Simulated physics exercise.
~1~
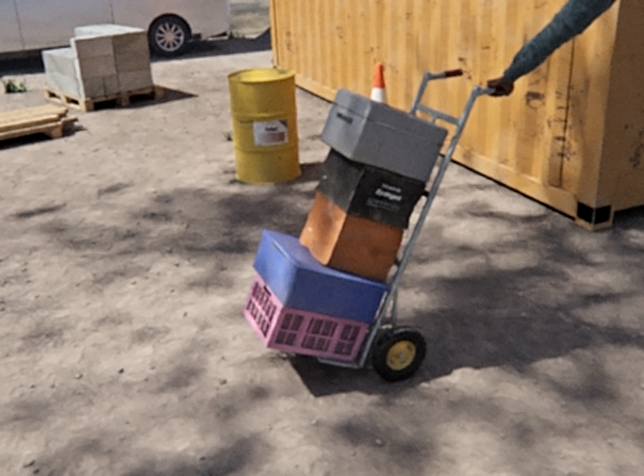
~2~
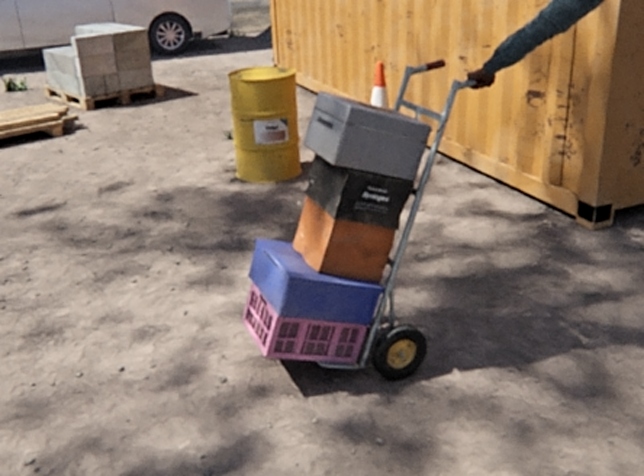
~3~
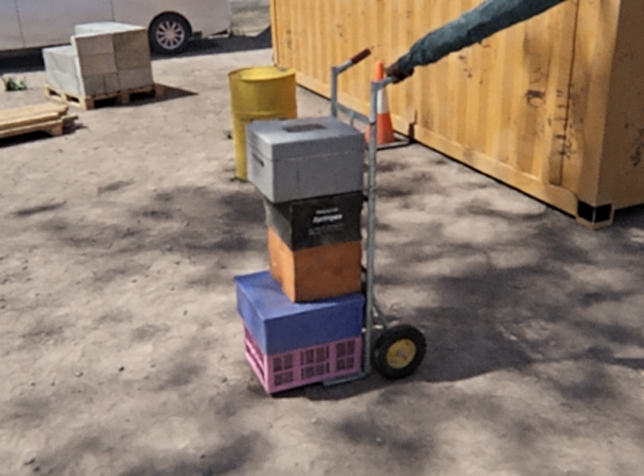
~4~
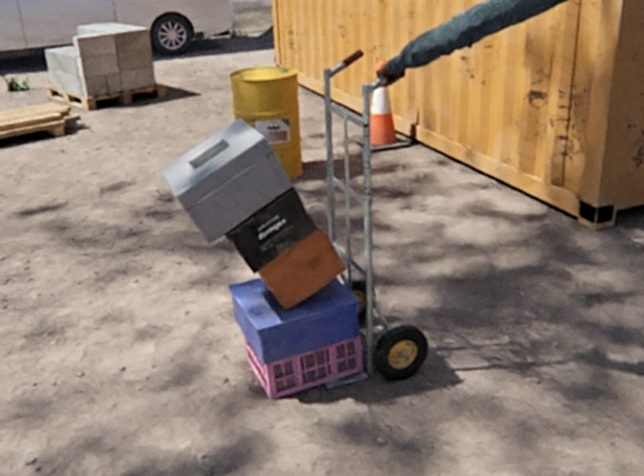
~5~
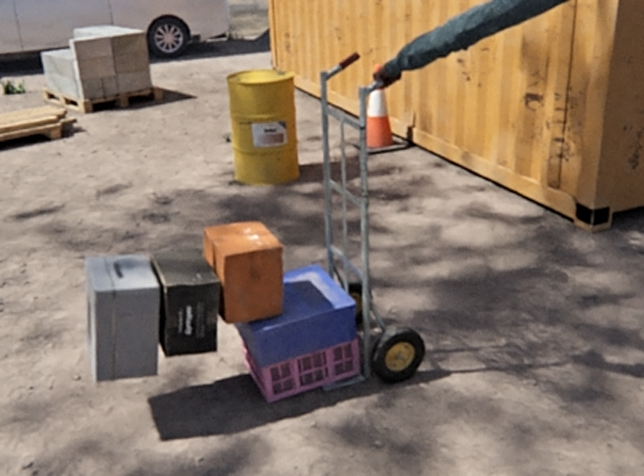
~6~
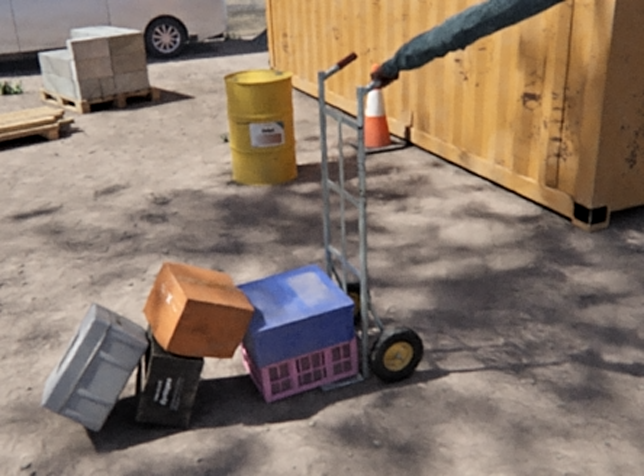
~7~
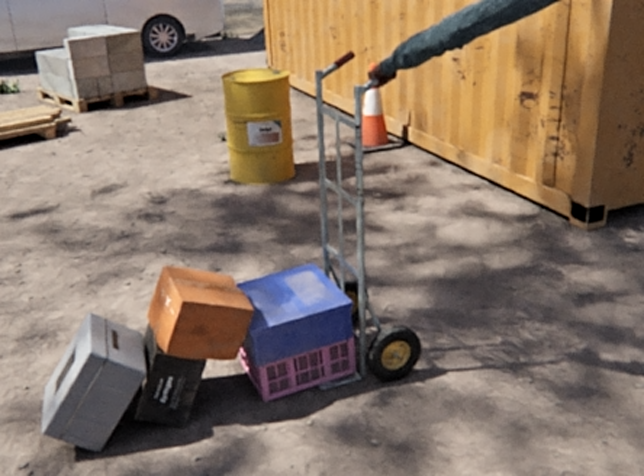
A sleeved arm reaches in from the upper right, gripping a grey hand truck on a sunlit dirt yard, seen from the side. The tilted truck carries a pink crate at the bottom, then a blue tote, an orange box, a black parcel and a grey toolbox. Behind stand a yellow drum, a traffic cone and a yellow container. The arm swings the truck upright, and the top three items topple left together and drop to the ground. The toolbox and parcel settle tipped over, the overturned orange box leans against the tote, and the tote stays upright on the crate.
